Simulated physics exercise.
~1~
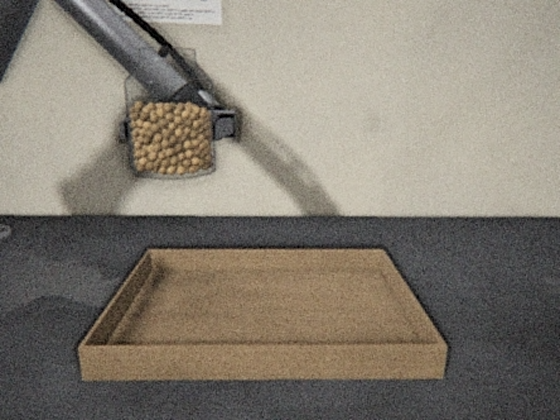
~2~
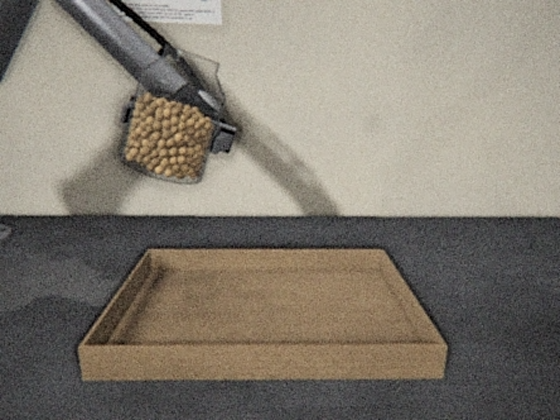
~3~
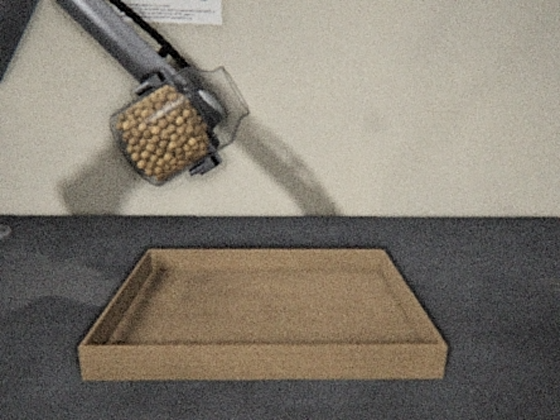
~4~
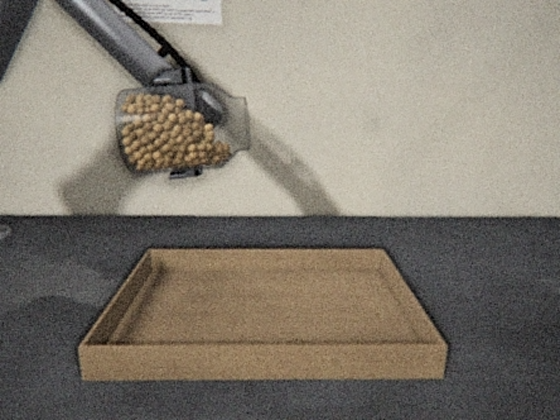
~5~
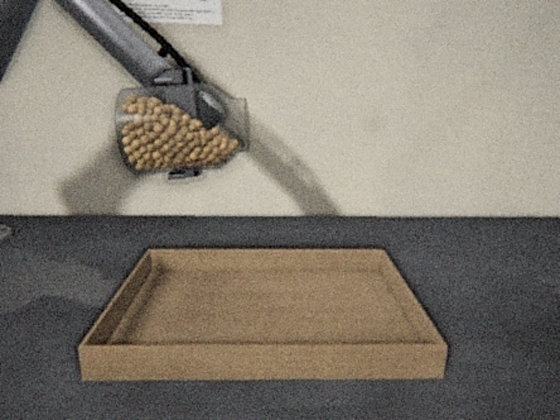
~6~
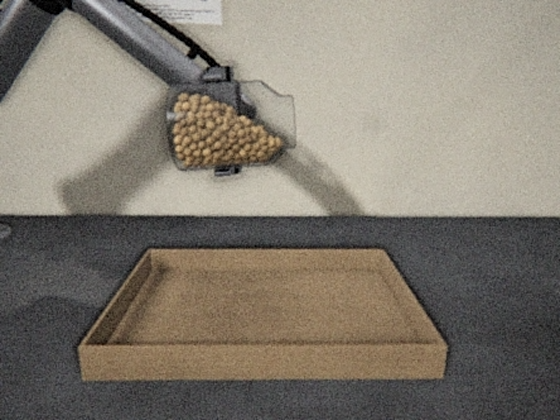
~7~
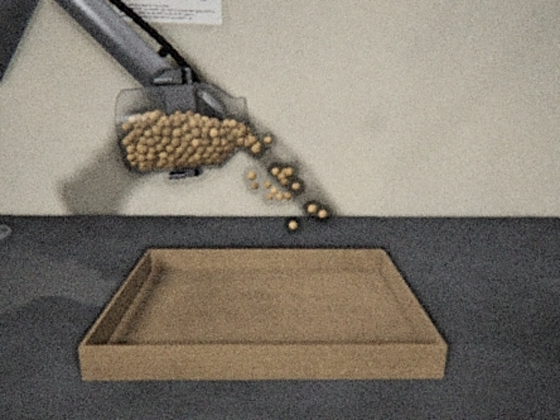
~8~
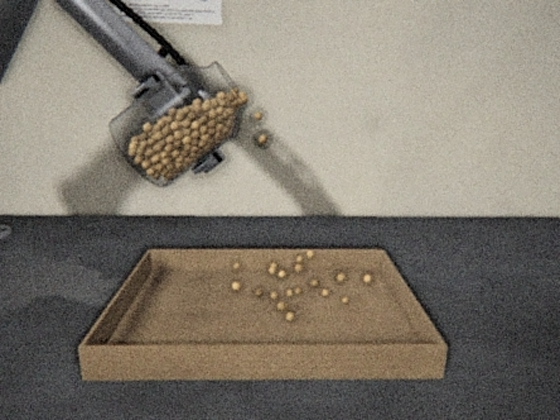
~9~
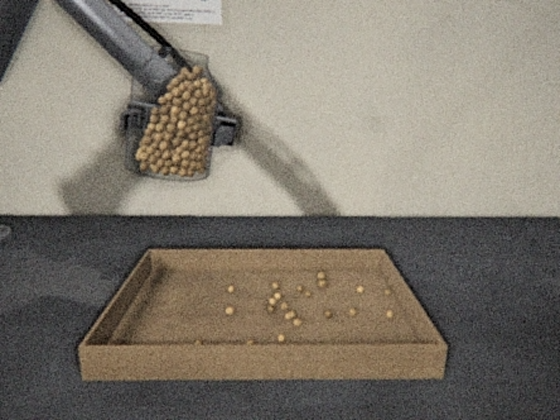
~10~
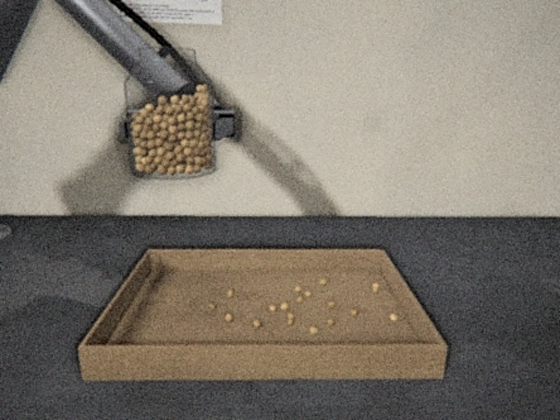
A robotic arm tipped a clear jar of chickpeas onto its side above a shallow brown tray, shifted it right and back left as a few spilled out, then turned it upright, leaving some scattered in the tray and most still inside.
